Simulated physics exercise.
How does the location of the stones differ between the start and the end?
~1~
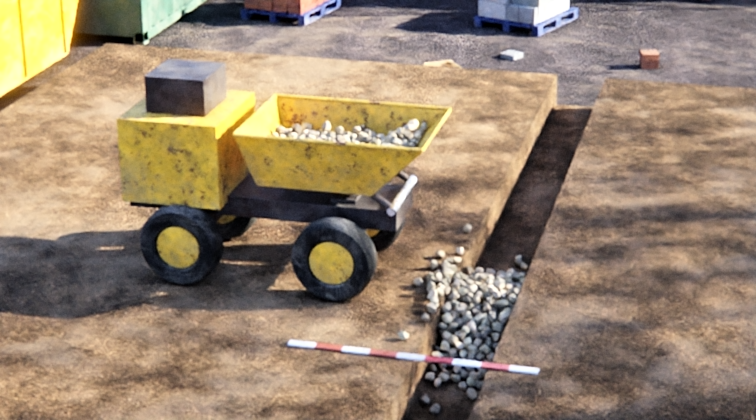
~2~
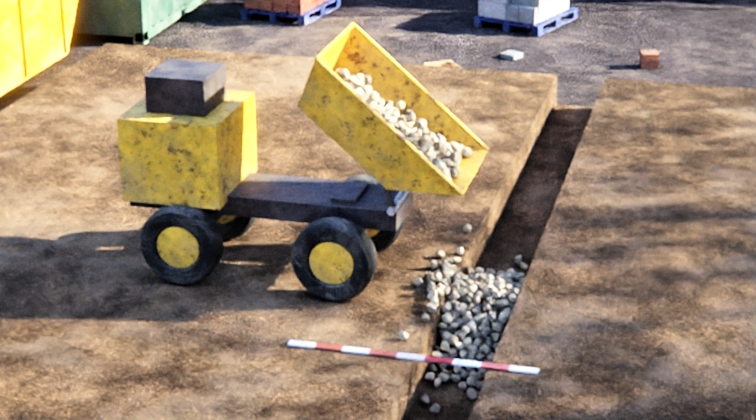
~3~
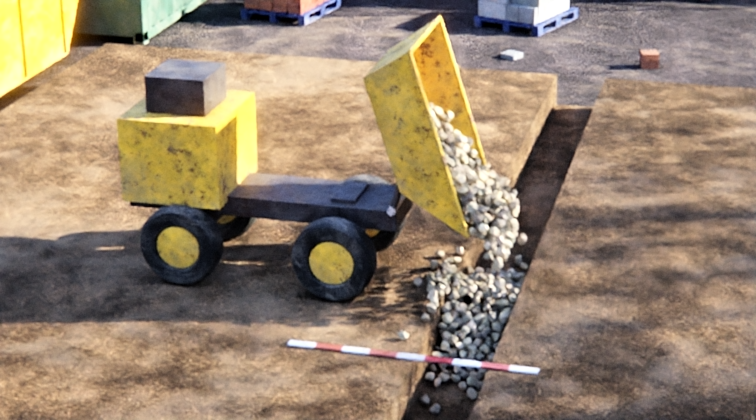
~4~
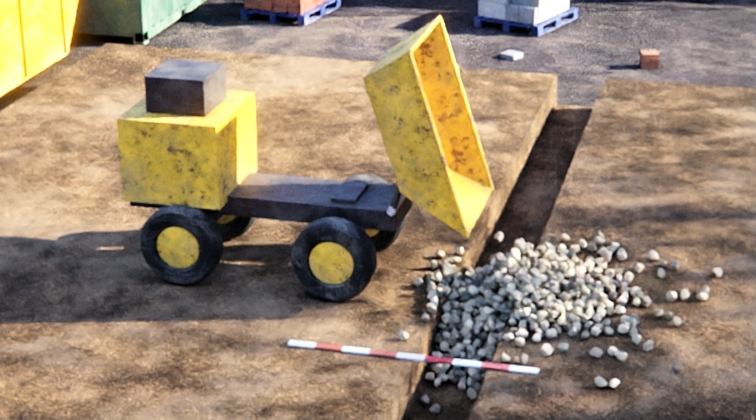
At the start, some stones are in the dumper's skip and others lie in and beside the trench. By the end, the skip is empty and the stones are lower and farther right overall, heaped over the trench and scattered on the ground to its right.
